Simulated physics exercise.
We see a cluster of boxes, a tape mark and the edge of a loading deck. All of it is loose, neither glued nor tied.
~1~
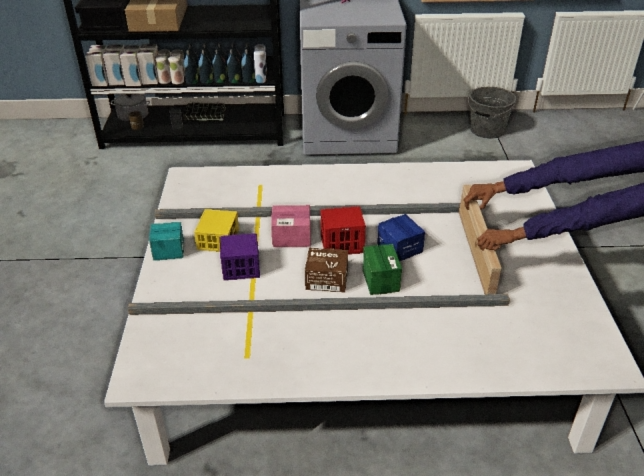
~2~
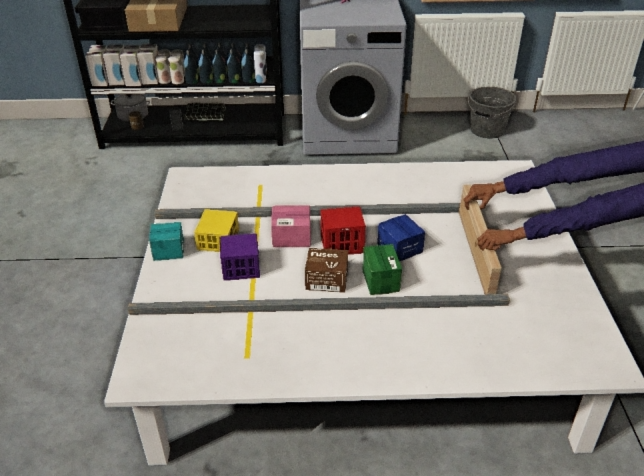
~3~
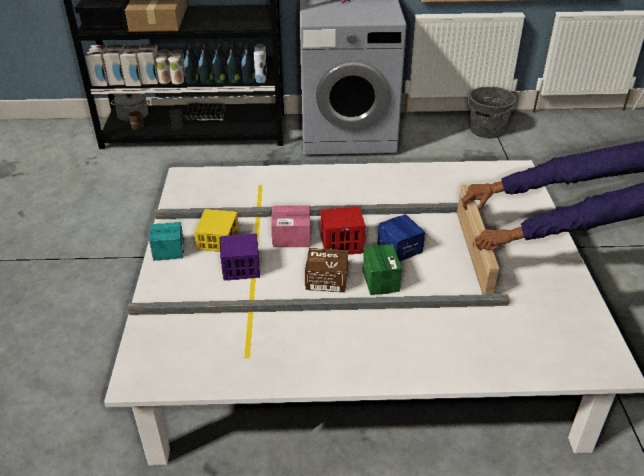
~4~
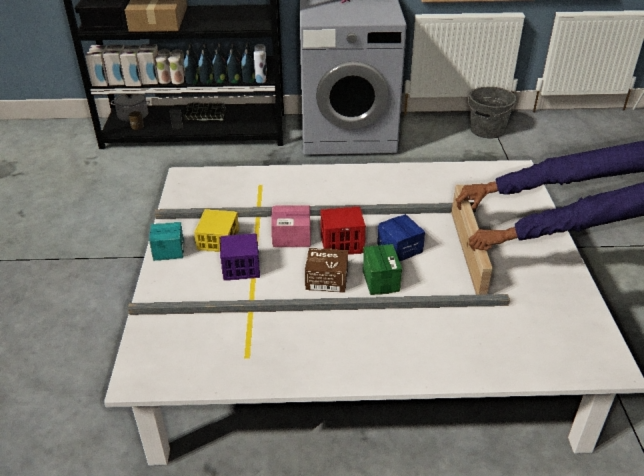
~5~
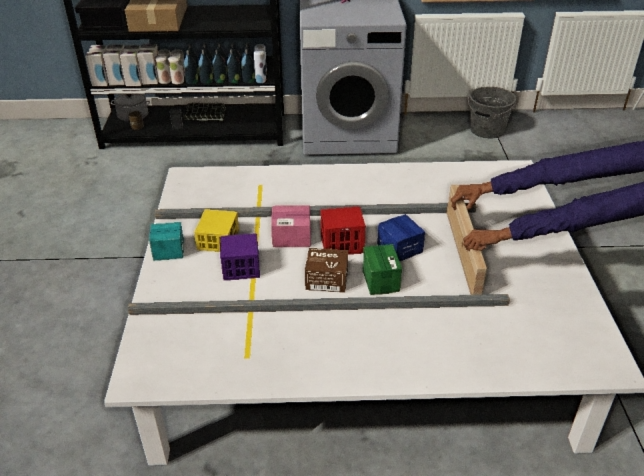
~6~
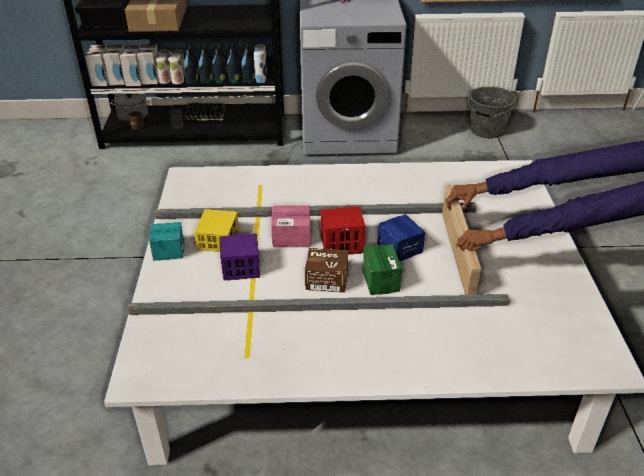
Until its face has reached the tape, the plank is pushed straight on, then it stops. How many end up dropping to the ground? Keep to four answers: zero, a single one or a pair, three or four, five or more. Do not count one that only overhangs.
I reckon the ones pushed off reach one but not past two.
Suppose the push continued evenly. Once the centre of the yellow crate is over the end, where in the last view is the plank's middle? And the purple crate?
For the yellow crate at (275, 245), for the purple crate at (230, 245).
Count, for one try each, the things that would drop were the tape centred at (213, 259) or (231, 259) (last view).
Try 1: 4; try 2: 3.
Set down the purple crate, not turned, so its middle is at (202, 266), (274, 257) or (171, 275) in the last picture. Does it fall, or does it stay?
Going through the three places, it is not lost; is not lost; is not lost.
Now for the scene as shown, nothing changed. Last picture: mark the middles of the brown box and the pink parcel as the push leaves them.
Final spots - brown box (201, 275), pink parcel (165, 228).
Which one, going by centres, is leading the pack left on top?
Foremost is the pink parcel.
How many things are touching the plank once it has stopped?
2 are in contact with it.
Early on, none off yet; turquoise parcel at rest near (167, 241); yellow crate at rest near (217, 231); purple crate at rest near (240, 257).
Finally, the number that fall off is one or two; lost, yellow crate and turquoise parcel.
